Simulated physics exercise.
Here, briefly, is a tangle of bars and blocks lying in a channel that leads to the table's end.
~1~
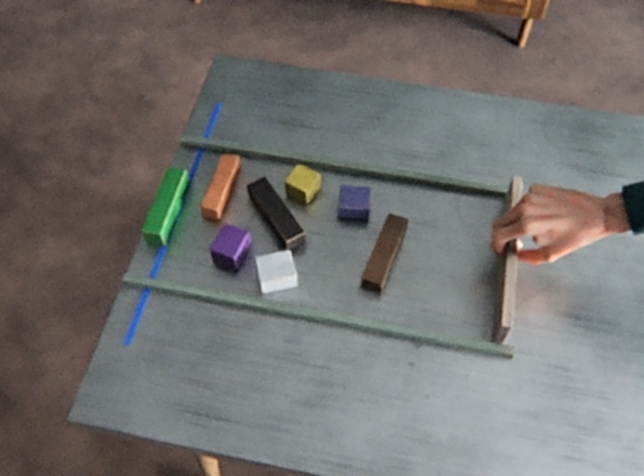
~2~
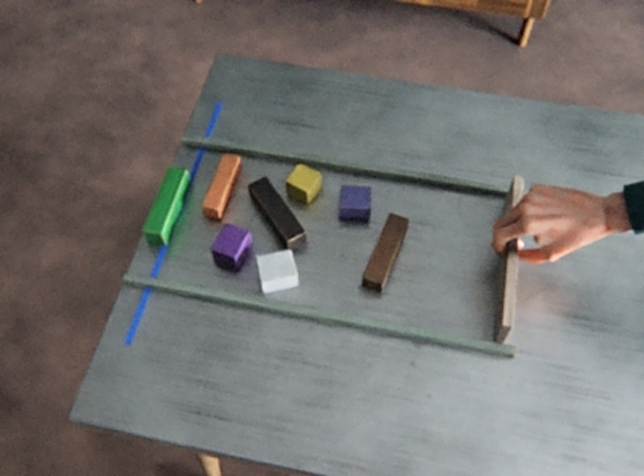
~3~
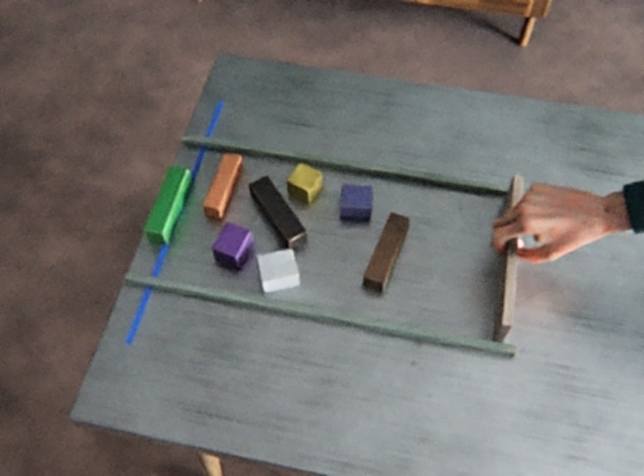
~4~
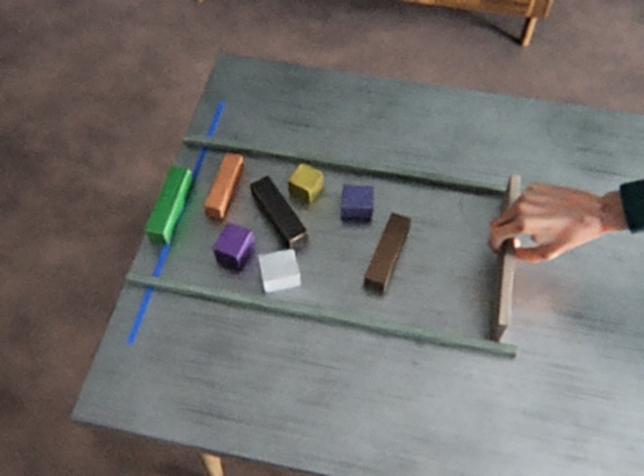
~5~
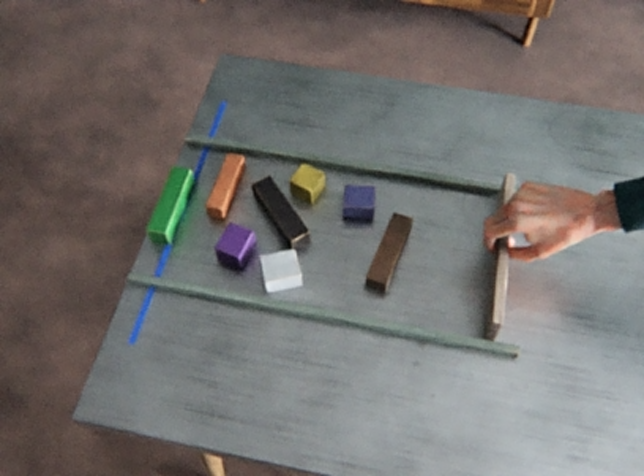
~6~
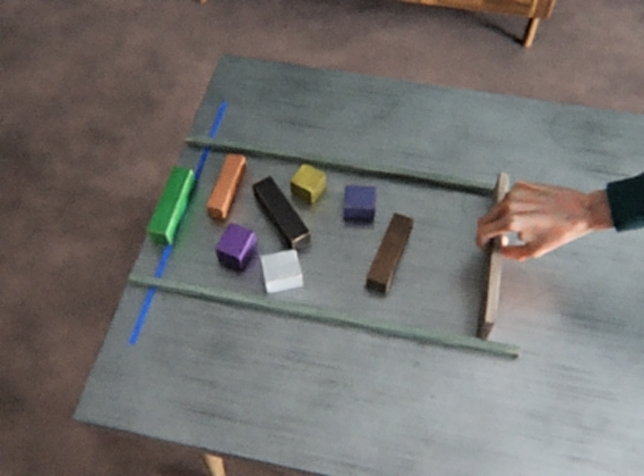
The clip opens on a gray table where colored blocks and bars lie scattered between two rails, a green one by a blue tape line at left, while a hand grips an upright board at right. The hand then slides the board slightly left, and the blocks stay put, untouched.
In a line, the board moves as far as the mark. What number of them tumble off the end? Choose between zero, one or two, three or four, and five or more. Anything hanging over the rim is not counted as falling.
The count is five or more.
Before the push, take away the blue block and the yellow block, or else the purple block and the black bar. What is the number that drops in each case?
That gives 4 for the first pair taken away and 3 for the second.
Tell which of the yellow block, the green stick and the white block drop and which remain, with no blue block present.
The yellow block does not fall, the green stick falls, the white block stays on.
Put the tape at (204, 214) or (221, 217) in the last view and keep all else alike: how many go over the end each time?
First try 2, second try 2.
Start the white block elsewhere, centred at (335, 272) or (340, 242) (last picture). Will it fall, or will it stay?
The white block would drop away in the first case and drop away in the second.
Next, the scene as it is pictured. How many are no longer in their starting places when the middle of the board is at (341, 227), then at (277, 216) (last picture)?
The first count is 3, and then it's 7.
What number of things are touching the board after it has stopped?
In contact: 3.
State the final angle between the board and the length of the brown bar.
About 0 degrees.
Early on, none off yet; green stick at rest near (172, 205); orange bar at rest near (227, 186); purple block at rest near (236, 246).
A while later, none off yet; green stick at rest near (172, 205); orange bar travelled a little near (213, 184); purple block travelled a little near (220, 243).
Finally, the number that fall off is five or more; lost, yellow block, black bar, purple block, orange bar and green stick.
